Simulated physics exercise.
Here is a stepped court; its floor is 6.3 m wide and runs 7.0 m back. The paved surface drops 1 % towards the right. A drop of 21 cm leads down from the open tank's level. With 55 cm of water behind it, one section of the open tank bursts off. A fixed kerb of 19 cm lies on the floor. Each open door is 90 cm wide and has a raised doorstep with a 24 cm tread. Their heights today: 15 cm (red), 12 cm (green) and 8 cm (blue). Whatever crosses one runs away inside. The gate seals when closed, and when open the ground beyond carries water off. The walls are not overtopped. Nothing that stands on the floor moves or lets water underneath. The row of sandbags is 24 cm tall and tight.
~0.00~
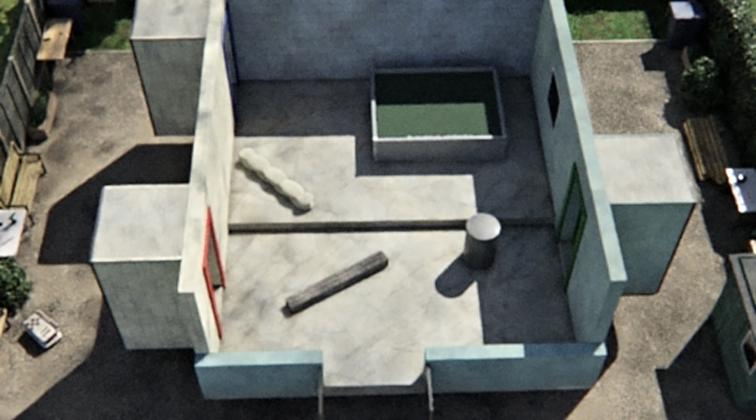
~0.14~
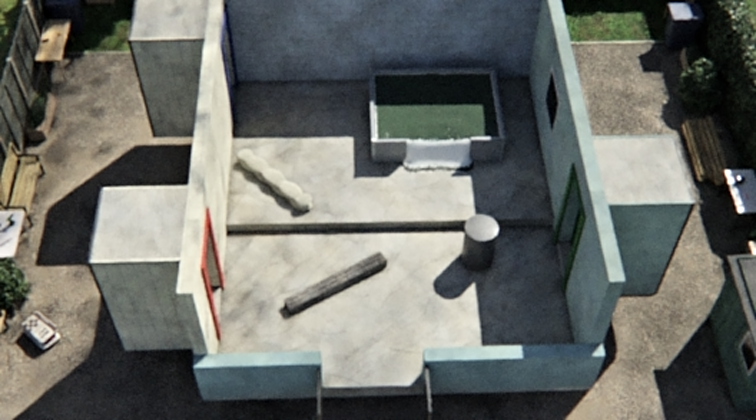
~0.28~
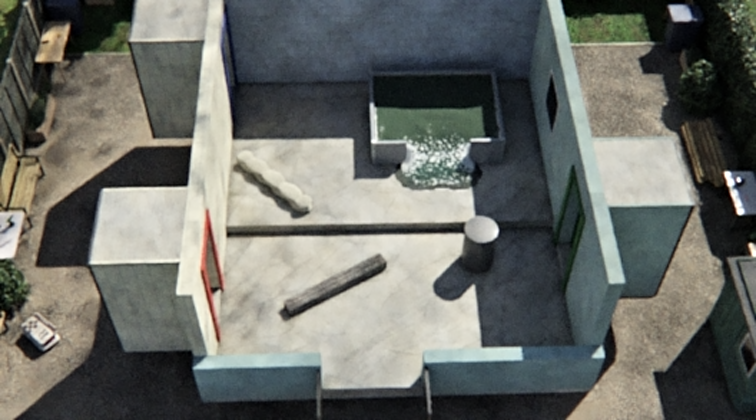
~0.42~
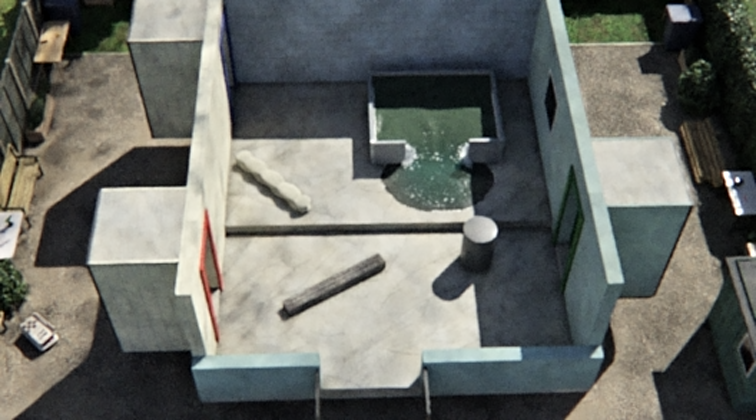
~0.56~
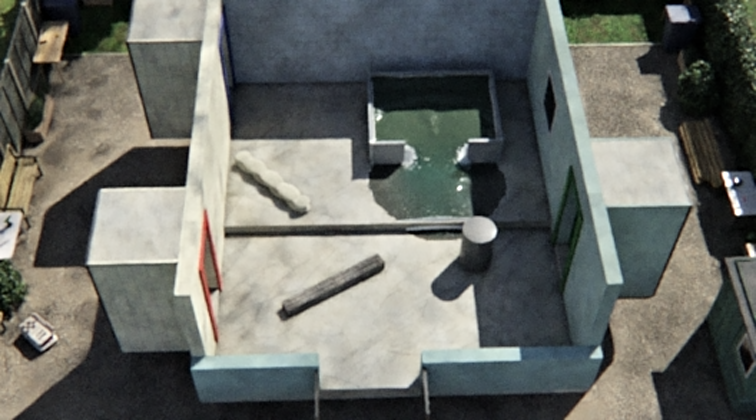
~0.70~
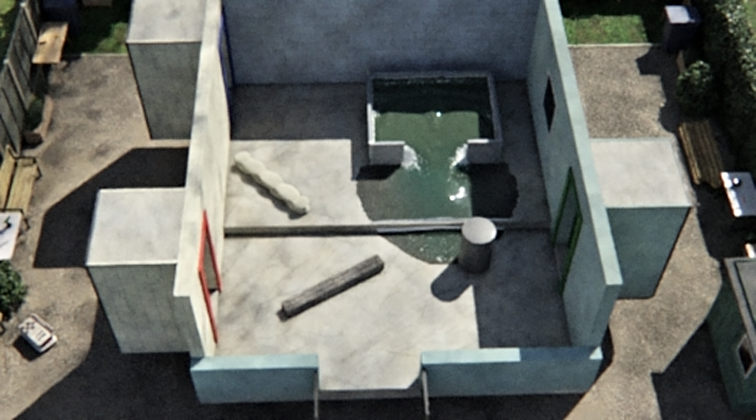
Green water pours through a gap that opens in the front wall of a rectangular tank at the back of a roofless, pale-walled court, seen from high above by a camera that stays still. A knobbly whitish bolster lies at left, a dark beam and grey cylinder nearer, with a red-framed door left and a green one right. Foaming at first, the water spreads forward in a rounded dark pool, then crosses the low step and reaches the floor beside the cylinder.
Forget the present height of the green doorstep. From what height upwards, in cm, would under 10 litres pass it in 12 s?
About 18 cm.
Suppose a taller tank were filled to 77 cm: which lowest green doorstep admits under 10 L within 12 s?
About 27 cm.
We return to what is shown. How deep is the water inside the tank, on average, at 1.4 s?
About 38 cm.
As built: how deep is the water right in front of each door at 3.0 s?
In cm: Red 3, green 18, blue 0.
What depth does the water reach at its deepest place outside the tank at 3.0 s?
Roughly 24 cm.
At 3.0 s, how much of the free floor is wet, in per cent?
About 50 per cent.
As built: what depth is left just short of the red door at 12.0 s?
About 6.0 cm.
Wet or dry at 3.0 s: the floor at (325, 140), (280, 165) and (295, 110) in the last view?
In that order: Dry, not reached, still dry.
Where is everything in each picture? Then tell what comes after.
In the first picture, the open tank at (437, 105) is whole and still, 55 cm deep; the green door at (570, 232) is dry.
In the second picture, the gap is at (438, 154), the front 0.2 m out at (408, 169); the back of the open tank holds 55 cm.
In the third picture, the gap is at (437, 156), the front 0.7 m out at (412, 187); the back of the open tank holds 55 cm.
In the fourth picture, the gap is at (436, 156), the front 1.2 m out at (422, 208); the back of the open tank holds 55 cm.
In the fifth picture, the front is at (432, 237), 1.7 m from the gap at (435, 156); 3.1 m2 of floor is wet, 54 cm left at the back.
In the sixth picture, the gap is at (435, 156), the front 2.3 m out at (433, 261); the back of the open tank holds 48 cm; 1.4 m in a straight line remain to the green door at (566, 235).
After 1.4 s water covers 25 % of the floor, deepest (30 cm) near (470, 247); it has not reached the green door.
After 3.0 s water covers 50 % of the floor, deepest (24 cm) near (526, 372); 18 cm at the green door, 33 litres in over its 12 cm doorstep.
After 12.0 s water covers 60 % of the floor, deepest (11 cm) near (536, 372); 8 cm at the green door, 54 litres in over its 12 cm doorstep.
At the green door as built, the water arrived by 1.6 s and peaked near 21 cm at 2.0 s.
With a doorstep of 15.5 cm, 23 litres would have come in within the 12 s; with 21 cm, 3 litres. So under 10 litres takes about 18 cm.
